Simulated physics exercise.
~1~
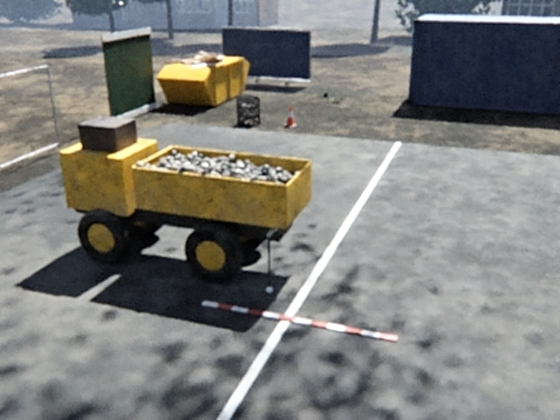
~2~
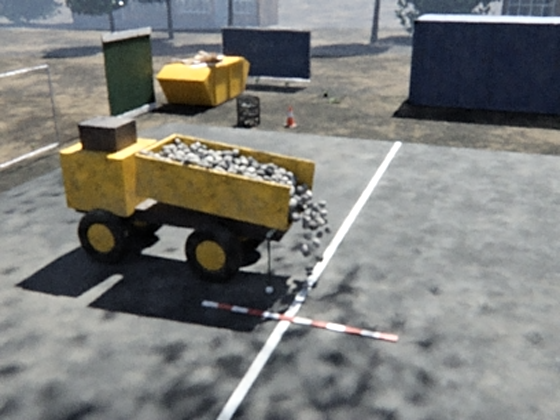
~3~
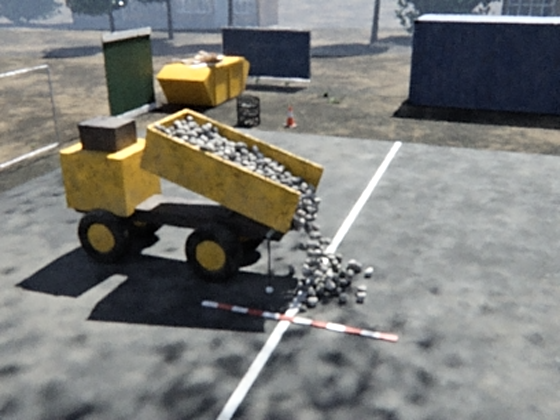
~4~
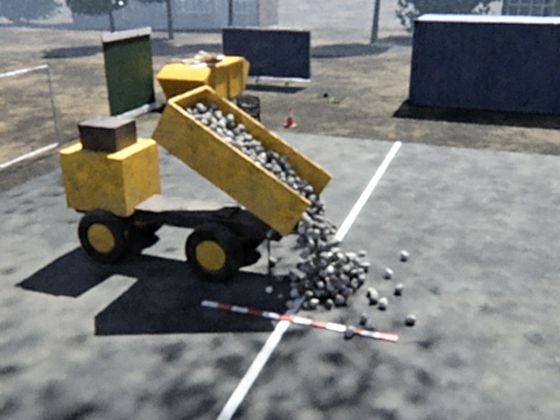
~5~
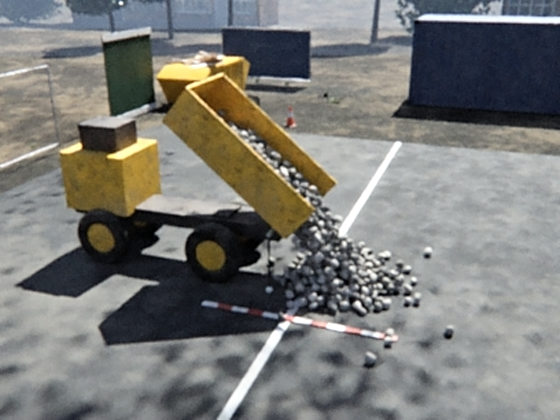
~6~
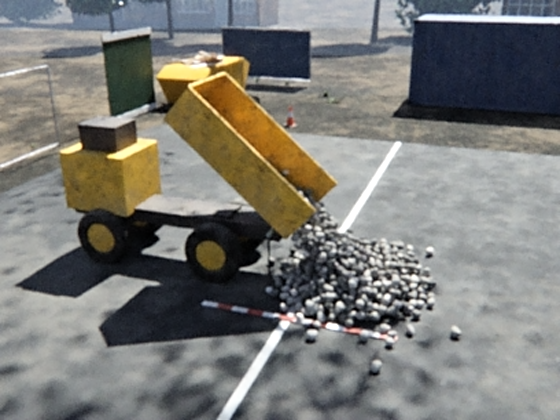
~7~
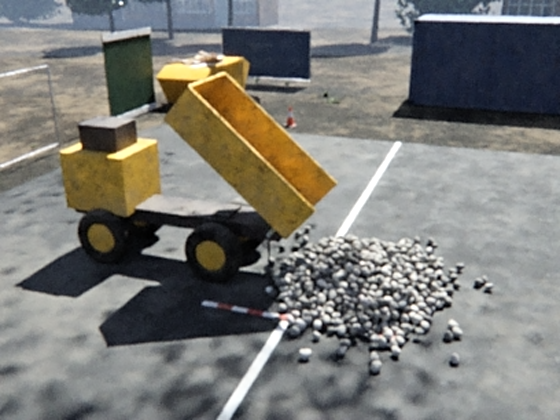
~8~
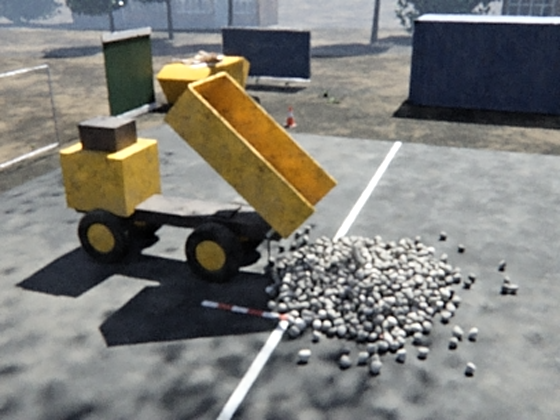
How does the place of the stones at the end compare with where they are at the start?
At the start the stones are loaded in the truck's yellow skip, left of the white line. At the end they lie lower and farther right, in a heap on the ground behind the truck, mostly past the line.
